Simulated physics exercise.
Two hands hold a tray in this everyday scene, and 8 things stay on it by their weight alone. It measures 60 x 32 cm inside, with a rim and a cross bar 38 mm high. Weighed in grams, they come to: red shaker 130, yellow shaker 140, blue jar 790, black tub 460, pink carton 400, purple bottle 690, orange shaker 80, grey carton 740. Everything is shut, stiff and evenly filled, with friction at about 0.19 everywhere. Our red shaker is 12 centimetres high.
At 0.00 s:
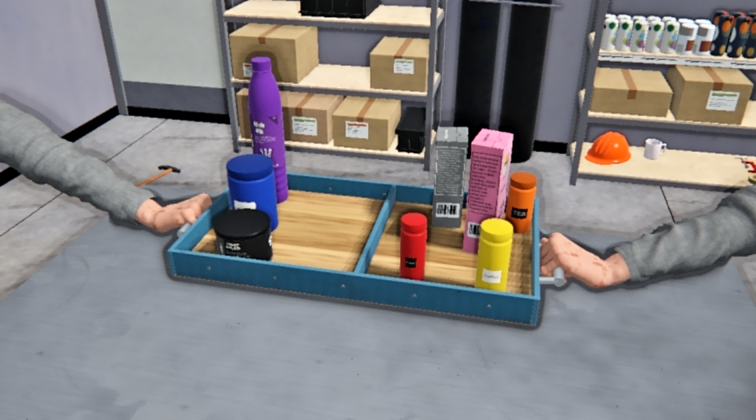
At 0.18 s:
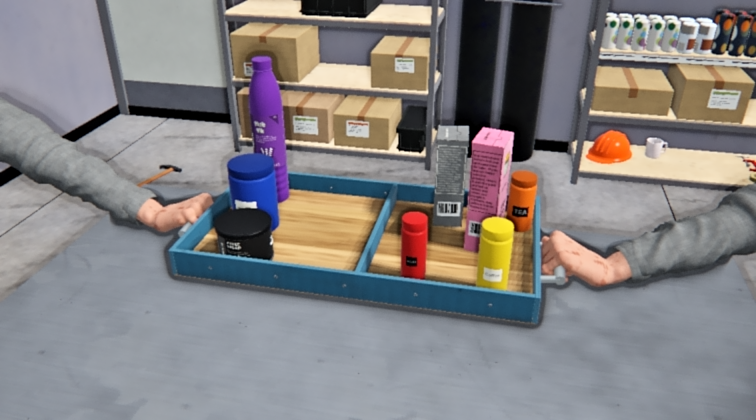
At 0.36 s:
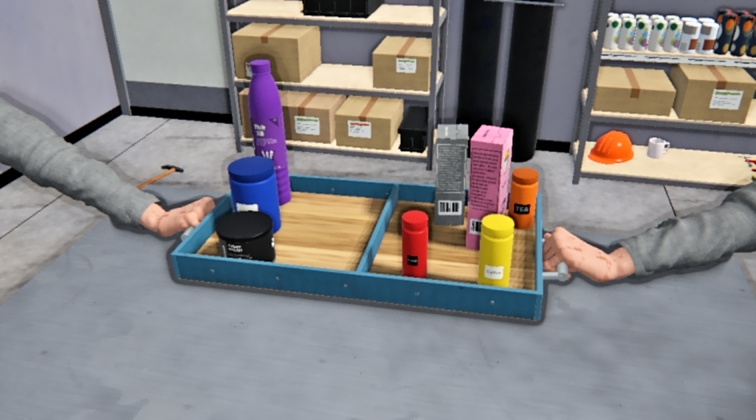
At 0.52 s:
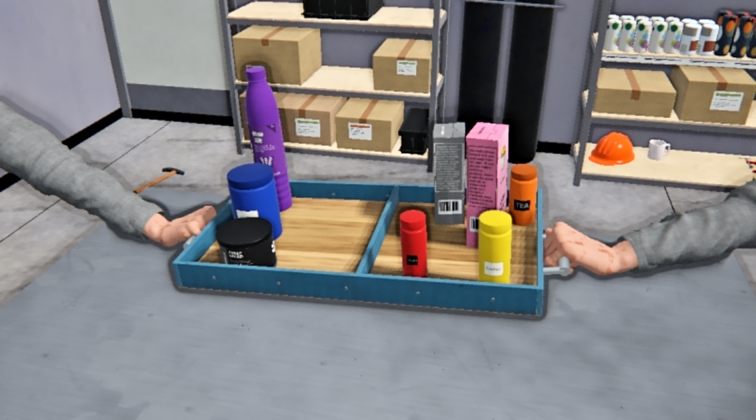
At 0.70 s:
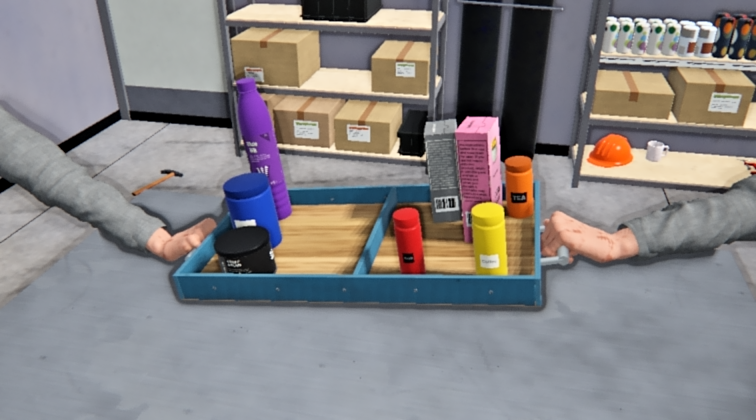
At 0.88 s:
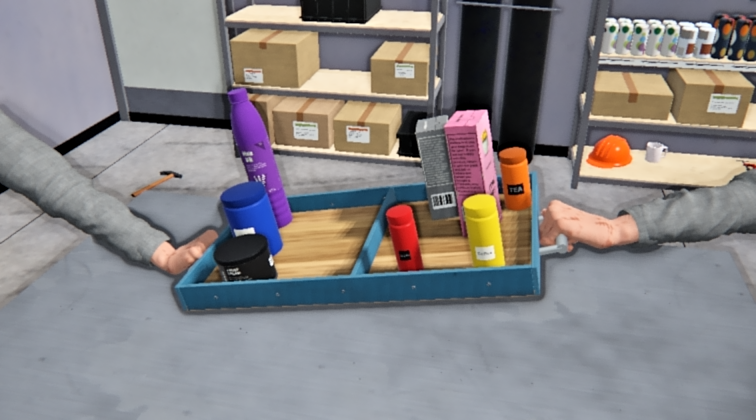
At first, two hands hold a blue-rimmed tray level, with bottles, jars and cartons standing on either side of its cross bar. Then the left edge dips slightly, and the tray gradually tilts further that way. By the end, the containers lean left with the tray, all still upright against its floor.
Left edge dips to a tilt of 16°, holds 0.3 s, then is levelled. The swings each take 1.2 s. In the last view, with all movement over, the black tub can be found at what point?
At (217, 241).
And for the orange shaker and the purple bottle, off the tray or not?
The orange shaker is still on the tray; the purple bottle finishes off the tray.
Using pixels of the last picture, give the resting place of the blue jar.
Near (237, 198).
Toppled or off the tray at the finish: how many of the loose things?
The number is 4.
By 1.28 s, tray at 16°, left edge down; black tub 5 cm from its spot near (224, 274); purple bottle rocked 5° off its seat; pink carton 6 cm from its spot.
By 1.48 s, tray at 16°, left edge down; purple bottle now off the tray; black tub 5 cm from its spot near (221, 274); pink carton rocked 6° off its seat.
By 1.78 s, tray at 15°, left edge down; black tub 6 cm from its spot near (221, 273); pink carton on its side; grey carton on its side.
By 2.08 s, tray at 11°, left edge down; black tub 6 cm from its spot near (219, 264); pink carton on its side; grey carton on its side.
When it is over (3.4 s), off the tray, purple bottle; lying over on the tray, pink carton, orange shaker and grey carton; not toppled but over 5 cm from the start, red shaker, yellow shaker and black tub; the last one within 5 cm of the start. In the last view, black tub near (217, 241).
